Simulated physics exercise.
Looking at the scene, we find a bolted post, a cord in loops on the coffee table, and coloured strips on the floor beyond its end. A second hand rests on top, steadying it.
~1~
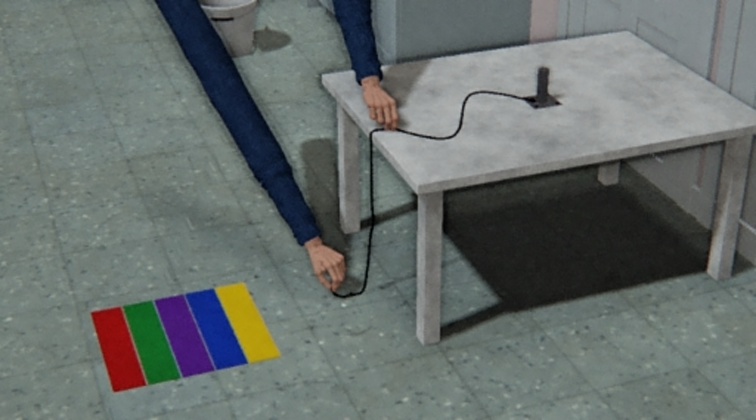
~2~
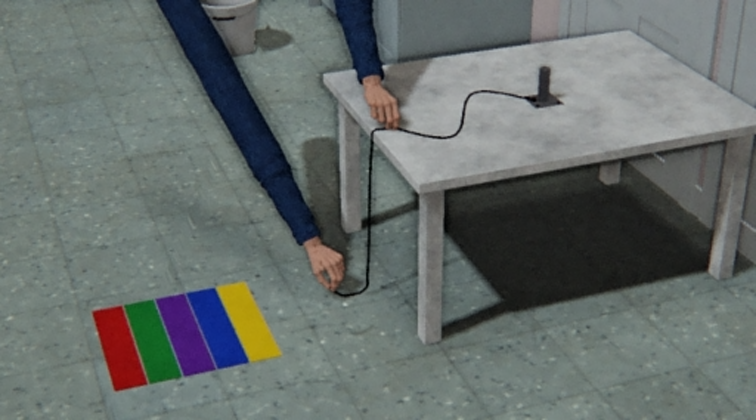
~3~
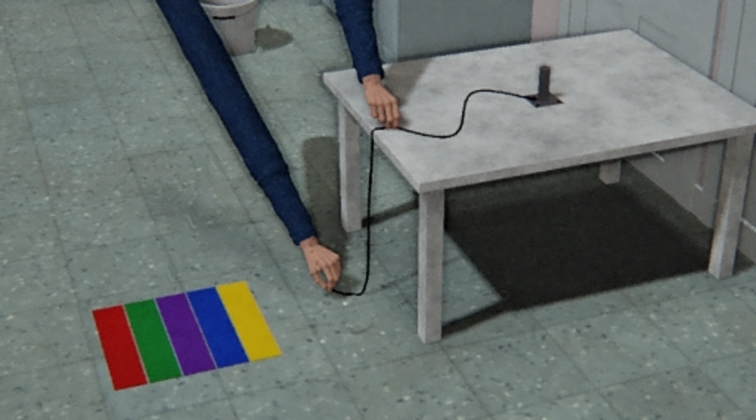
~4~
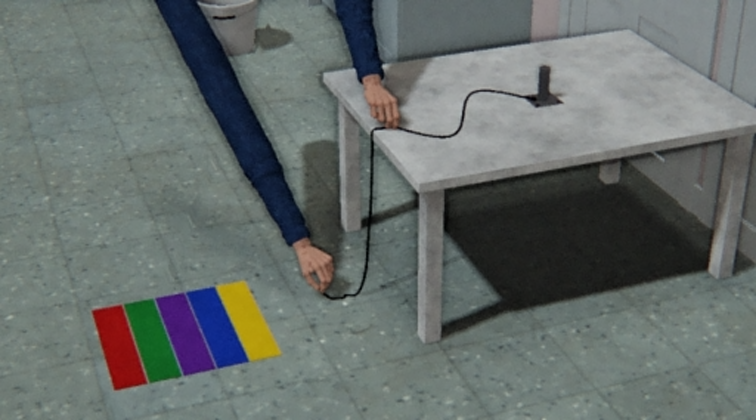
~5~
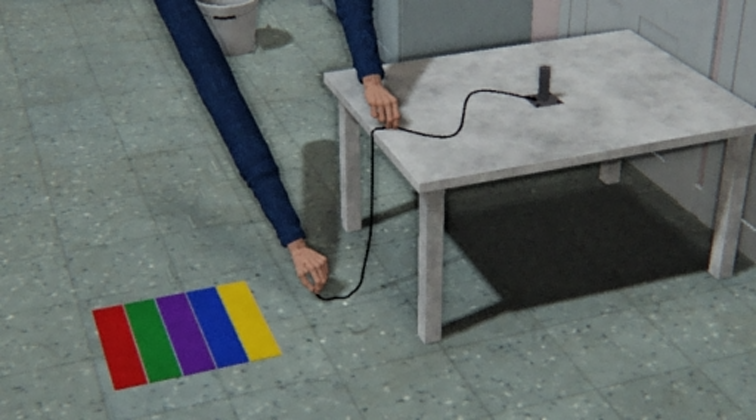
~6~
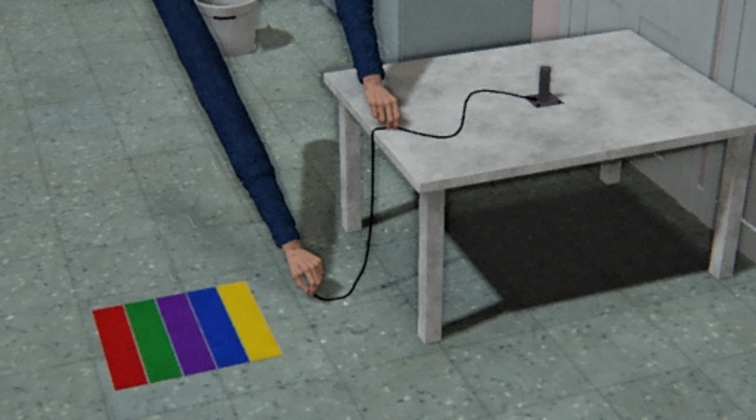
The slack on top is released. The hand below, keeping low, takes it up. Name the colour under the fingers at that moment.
Red.
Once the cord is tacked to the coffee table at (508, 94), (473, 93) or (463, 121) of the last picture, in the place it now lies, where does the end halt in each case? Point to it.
In order of the tries: About (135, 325), about (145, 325), about (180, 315).
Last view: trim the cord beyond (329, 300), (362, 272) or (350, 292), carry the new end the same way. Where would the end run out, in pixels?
Case by case: Close to (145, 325), (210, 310) and (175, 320).
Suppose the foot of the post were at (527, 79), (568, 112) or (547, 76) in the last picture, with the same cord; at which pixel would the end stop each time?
Roughly (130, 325), (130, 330) and (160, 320), try by try.
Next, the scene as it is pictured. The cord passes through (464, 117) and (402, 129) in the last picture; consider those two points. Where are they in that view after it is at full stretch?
Point one to (417, 121), point two to (328, 166).
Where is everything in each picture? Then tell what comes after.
End (332, 288); yellow (259, 345); blue (226, 352); purple (193, 359); green (159, 366); red (126, 373), in the first frame.
End (331, 288); cord through (501, 93) (464, 110) (443, 138) (372, 138) (370, 207) (367, 276), in the second frame.
End (327, 288), in the third frame.
End (320, 289); cord through (501, 93) (464, 109) (443, 137) (372, 137) (371, 206) (365, 276), in the fourth frame.
End (315, 290), in the fifth frame.
End (310, 291); cord through (502, 93) (464, 109) (443, 137) (373, 138) (372, 206) (360, 275), in the sixth frame.
Early on, end near (172, 319); over purple.
Midway, end near (136, 326); over green.
At the end of the slack, end near (115, 330); over red. The red one.
